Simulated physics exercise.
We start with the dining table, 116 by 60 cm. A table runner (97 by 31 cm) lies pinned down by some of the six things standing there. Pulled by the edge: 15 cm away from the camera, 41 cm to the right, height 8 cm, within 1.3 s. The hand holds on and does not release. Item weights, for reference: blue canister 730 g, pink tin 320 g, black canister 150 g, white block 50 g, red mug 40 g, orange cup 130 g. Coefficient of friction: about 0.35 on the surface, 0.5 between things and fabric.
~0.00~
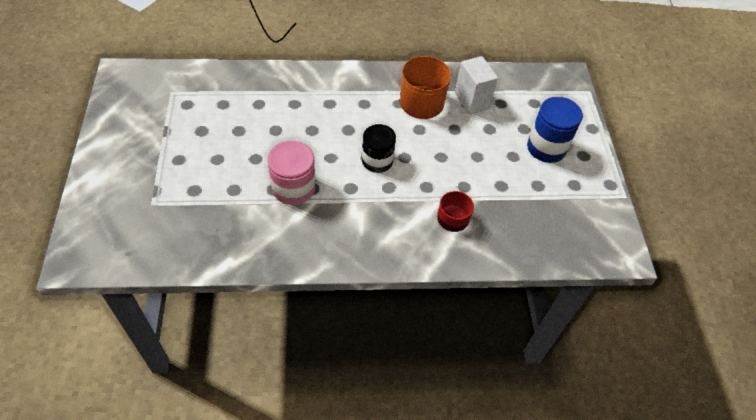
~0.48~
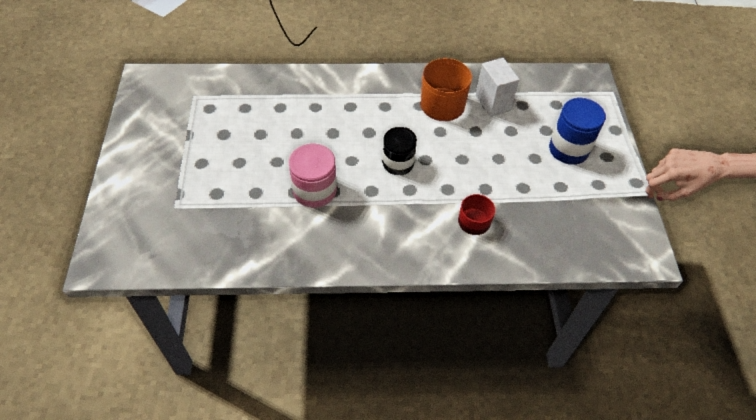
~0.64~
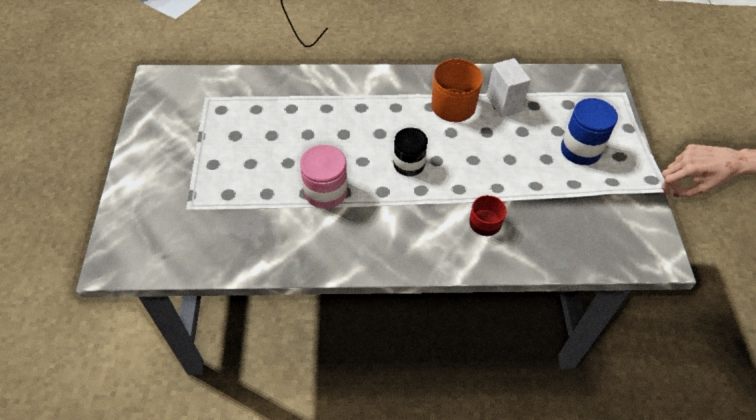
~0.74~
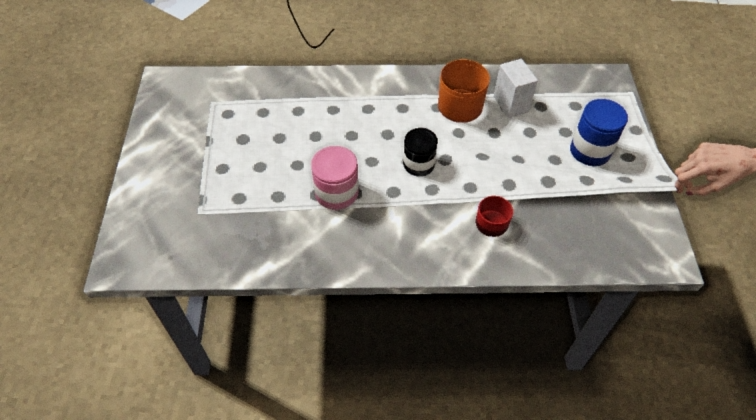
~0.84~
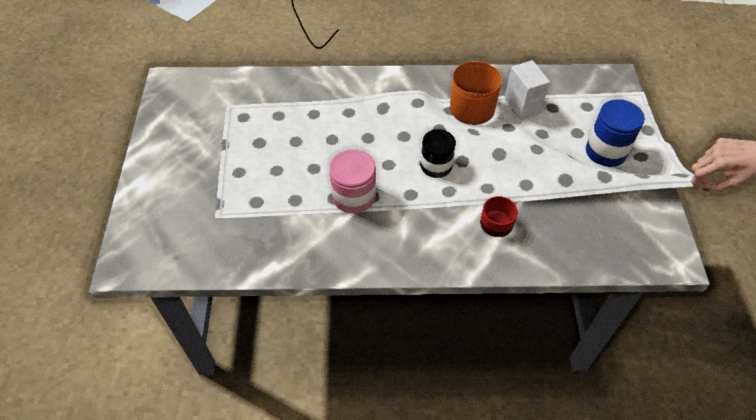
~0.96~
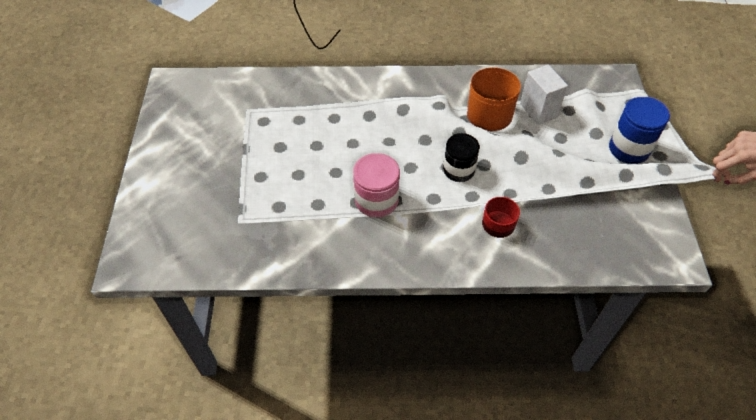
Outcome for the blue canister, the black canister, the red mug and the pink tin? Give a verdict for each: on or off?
Blue canister - off; black canister - on; red mug - on; pink tin - on.
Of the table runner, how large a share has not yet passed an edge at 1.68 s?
Near 60 in a hundred.
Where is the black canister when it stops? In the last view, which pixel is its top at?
The top ends up close to (671, 146) in the last picture.
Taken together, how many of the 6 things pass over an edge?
I make it 3.
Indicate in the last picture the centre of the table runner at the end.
Around (639, 154).
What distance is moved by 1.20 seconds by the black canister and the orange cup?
About: Black canister 20 cm, orange cup 15 cm.
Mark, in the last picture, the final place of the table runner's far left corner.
That corner ends up near pixel (409, 118) in the last view.
By 1.2 s, 85 % of the table runner is still over the top; pink tin 20 cm off its start, black canister 19 cm off its start, blue canister 19 cm off its start.
By 1.4 s, 70 % of the table runner is still over the top; blue canister over the edge, black canister 34 cm off its start, pink tin 33 cm off its start.
By 1.7 s, 60 % of the table runner is still over the top; blue canister over the edge, black canister 43 cm off its start at (640, 148), pink tin 43 cm off its start at (559, 178).
By 1.9 s, 55 % of the table runner is still over the top; blue canister over the edge, black canister 47 cm off its start, pink tin 46 cm off its start.
By 3.5 s, 55 % of the table runner is still over the top; blue canister over the edge, black canister 49 cm off its start at (671, 146), pink tin 47 cm off its start at (580, 174), red mug 7 cm off its start at (532, 231).
